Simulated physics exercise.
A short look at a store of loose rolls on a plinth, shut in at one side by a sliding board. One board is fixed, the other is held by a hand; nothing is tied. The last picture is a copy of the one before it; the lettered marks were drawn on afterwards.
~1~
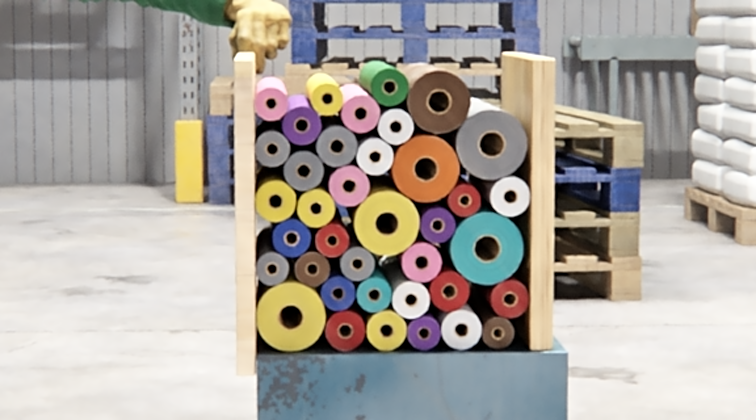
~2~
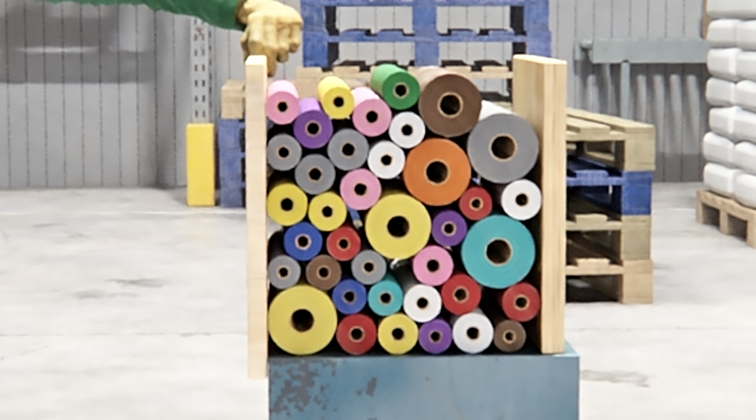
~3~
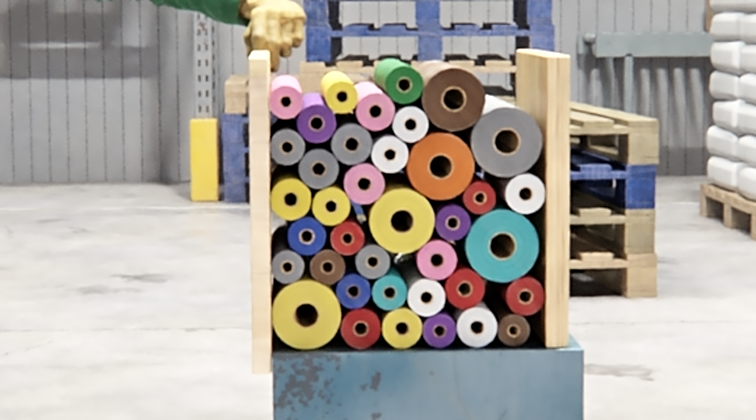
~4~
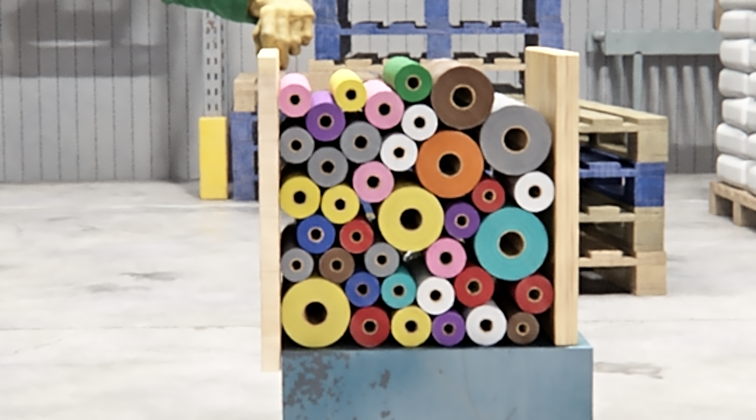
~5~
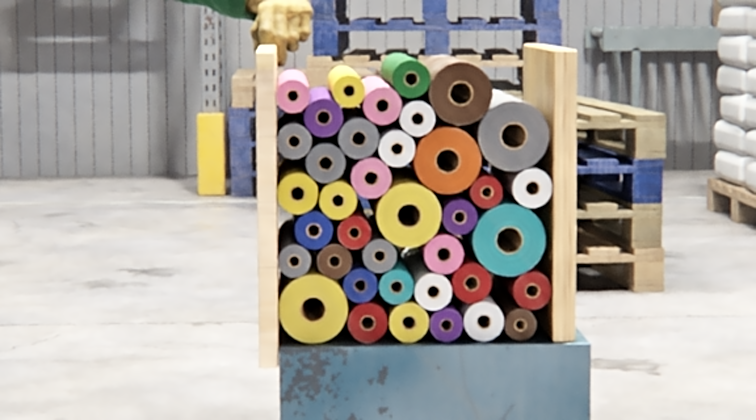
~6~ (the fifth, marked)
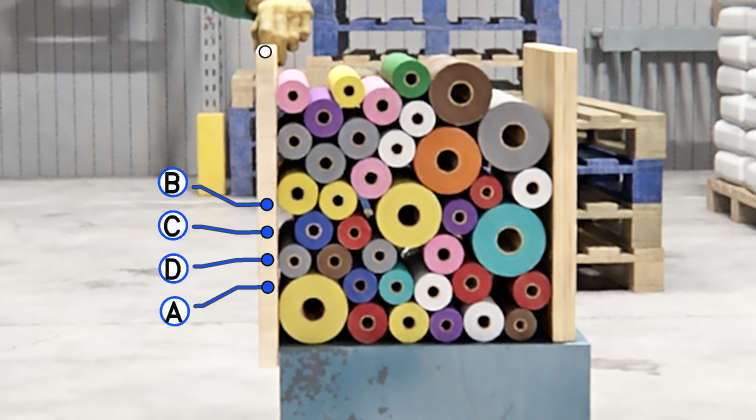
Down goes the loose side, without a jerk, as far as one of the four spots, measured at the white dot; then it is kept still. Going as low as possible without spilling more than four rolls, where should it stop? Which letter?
The answer is mark B.
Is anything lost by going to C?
At C: Yes.
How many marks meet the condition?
One of them.
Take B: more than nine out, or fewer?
At B, fewer than nine.
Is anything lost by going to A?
At A: Yes.
On the marked copy, A at (268, 287); B at (267, 204); C at (267, 232); D at (267, 260); the white dot at (265, 52).
Following B. Soon after the start, top of the board (276, 121).
Later, top of the board (277, 199).
In the end, top of the board (277, 203), four out over the board.
As for the rest, A more than four out over the board; C more than four out over the board; D more than four out over the board.
